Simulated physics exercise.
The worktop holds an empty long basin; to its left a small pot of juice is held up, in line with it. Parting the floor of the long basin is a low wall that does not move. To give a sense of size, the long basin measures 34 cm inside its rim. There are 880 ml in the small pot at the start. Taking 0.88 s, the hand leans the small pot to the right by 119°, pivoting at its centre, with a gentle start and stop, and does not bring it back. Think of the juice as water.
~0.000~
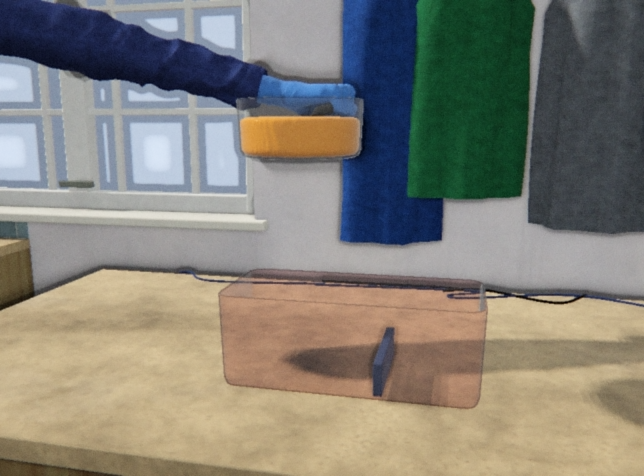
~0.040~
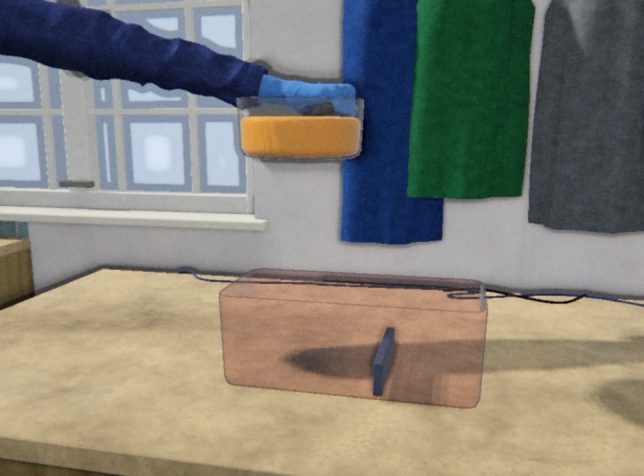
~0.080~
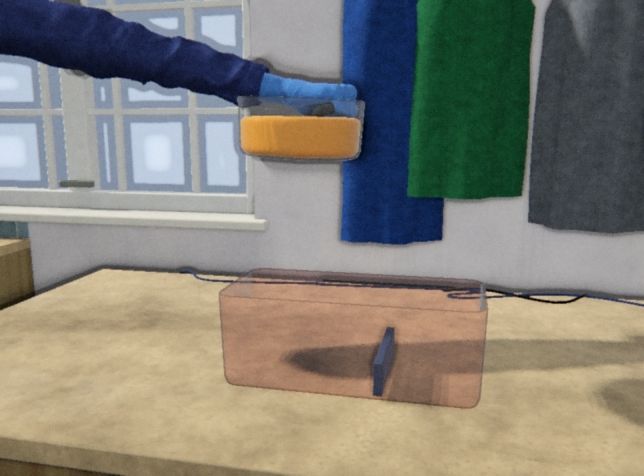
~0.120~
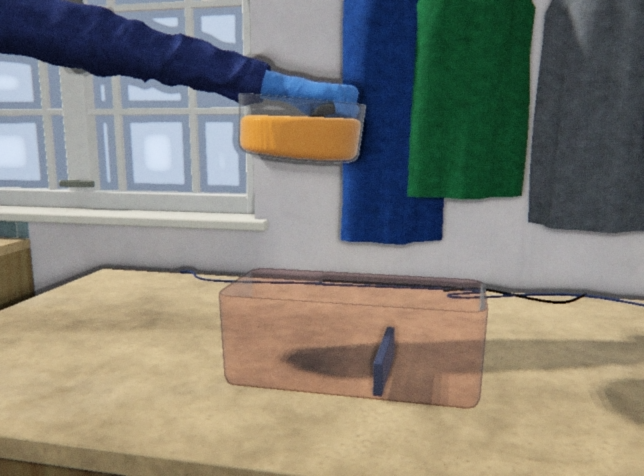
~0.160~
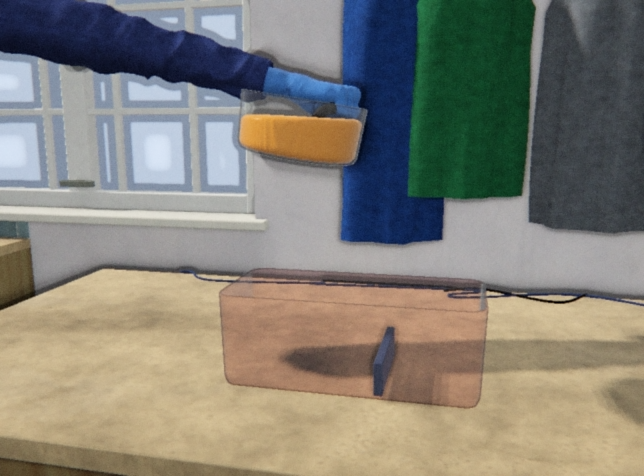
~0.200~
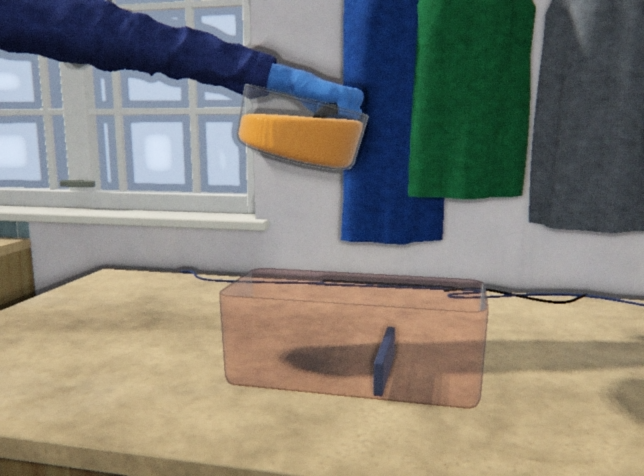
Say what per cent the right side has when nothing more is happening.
It has about 55 per cent.
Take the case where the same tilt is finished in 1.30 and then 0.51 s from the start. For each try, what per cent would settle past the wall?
I'd expect close to 70 per cent and then close to 45 per cent.
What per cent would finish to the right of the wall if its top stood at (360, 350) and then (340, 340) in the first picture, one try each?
Roughly 70 per cent, then 90 per cent.
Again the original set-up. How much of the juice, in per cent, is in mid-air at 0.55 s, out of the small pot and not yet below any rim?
About 56 per cent.
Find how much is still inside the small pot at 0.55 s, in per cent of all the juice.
Around 38 in a hundred.
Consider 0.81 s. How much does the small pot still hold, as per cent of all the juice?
Around 4 in a hundred is still there.
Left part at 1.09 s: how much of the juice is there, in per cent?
The left part holds some 42 per cent.
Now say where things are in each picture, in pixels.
Tilt 0°; pouring edge (361, 101); surface from (246, 120) to (360, 119); the long basin's rim runs from (236, 282) to (485, 297); the wall's top is at (385, 345), in the first frame.
Tilt 1°; pouring edge (362, 102); surface from (246, 120) to (360, 119), in the second frame.
Tilt 2°; pouring edge (363, 104); surface from (246, 119) to (361, 120), in the third frame.
Tilt 5°; pouring edge (364, 107); surface from (246, 118) to (361, 121), in the fourth frame.
Tilt 9°; pouring edge (365, 111); surface from (247, 118) to (361, 122), in the fifth frame.
Tilt 15°; pouring edge (366, 118); surface from (247, 118) to (363, 123), in the sixth frame.
Then, 0.55 s in, the tilt is 83° and 38 per cent is still to pour, 1 is left of the wall and 6 right of it.
Then, 0.81 s in, the tilt is 117° and 4 per cent is still to pour, 20 is left of the wall and 63 right of it.
Then, 1.09 s in, the tilt is 119° and 0 per cent is still to pour, 42 is left of the wall and 56 right of it.
Then, 1.38 s in, the tilt is 119° and 0 per cent is still to pour, 43 is left of the wall and 55 right of it.
Finally, 43 per cent lies left of the wall, 55 right of it and 2 outside.
